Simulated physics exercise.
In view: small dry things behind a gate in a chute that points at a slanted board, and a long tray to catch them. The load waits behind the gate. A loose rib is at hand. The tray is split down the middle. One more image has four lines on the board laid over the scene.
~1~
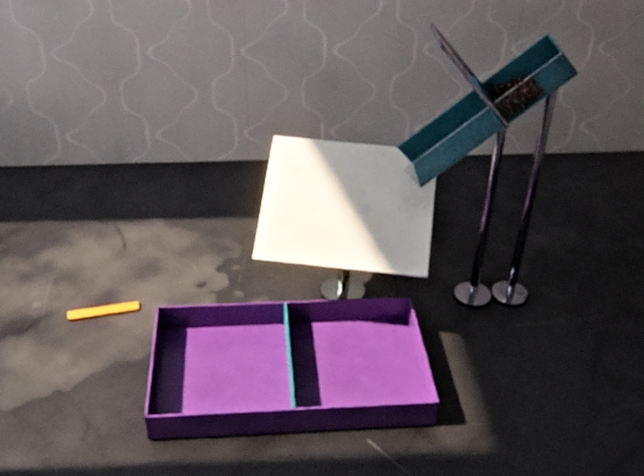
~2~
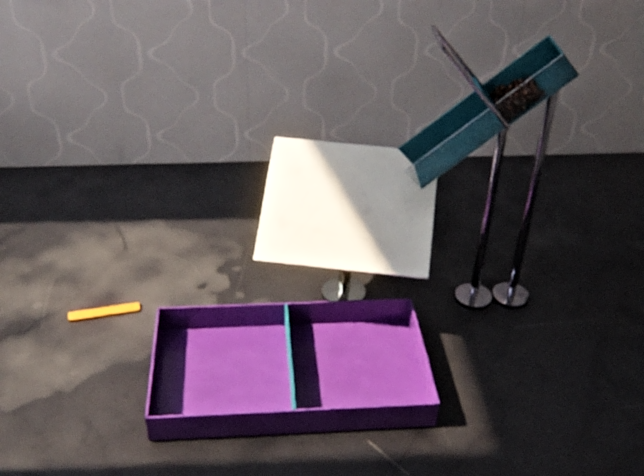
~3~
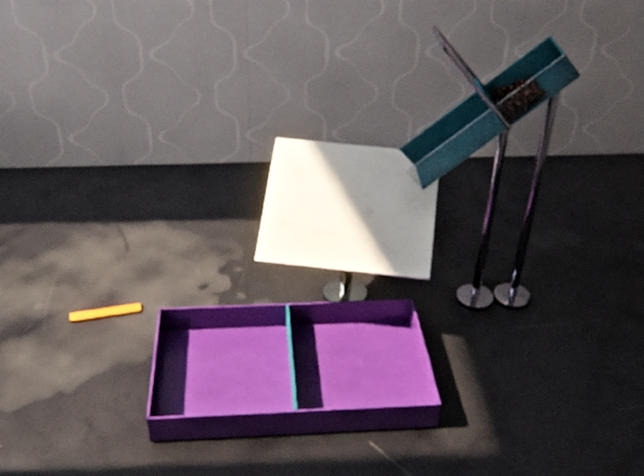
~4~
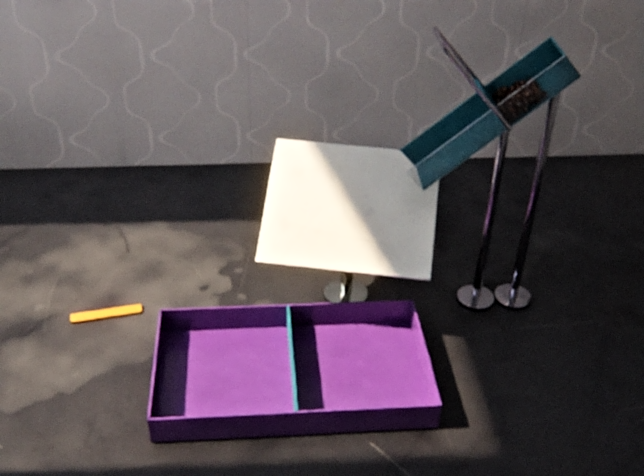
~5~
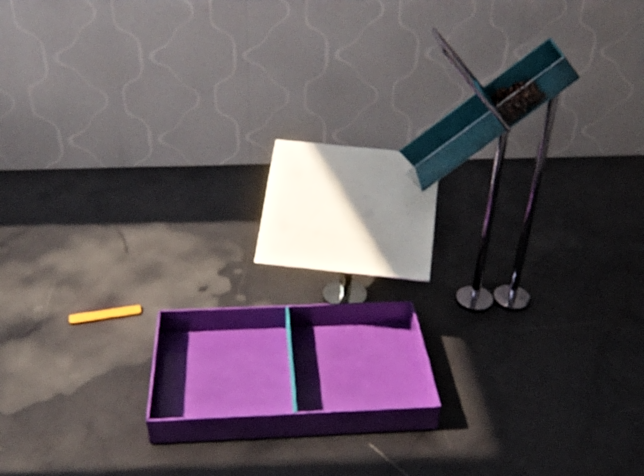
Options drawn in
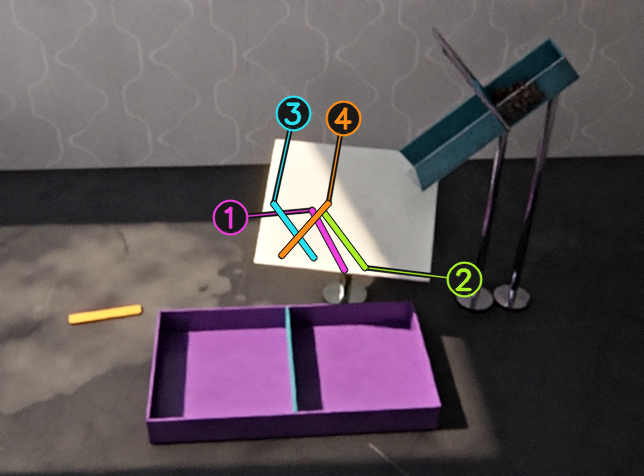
A teal chute holding a clump of small brown balls sat on metal legs above a slanted cream board, with a divided purple tray in front and a yellow stick to the left; nothing noticeably moved.
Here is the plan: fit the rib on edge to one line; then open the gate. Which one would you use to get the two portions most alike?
Choose 4.
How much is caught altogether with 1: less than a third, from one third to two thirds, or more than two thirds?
Line 1 gives more than two thirds.
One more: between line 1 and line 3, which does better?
It is 3.
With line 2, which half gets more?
Right.
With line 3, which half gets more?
More lands on the right.
On the marked copy, line 1 from (312, 210) to (344, 270); line 2 from (323, 212) to (365, 267); line 3 from (273, 203) to (313, 257); line 4 from (328, 203) to (281, 255).
With 1, of what is caught, a small part in the left half, nearly all in the right.
With 2, of what is caught, a small part in the left half, most in the right.
With 3, of what is caught, about a quarter in the left half, most in the right.
With 4, of what is caught, about two thirds in the left half, about a third in the right.
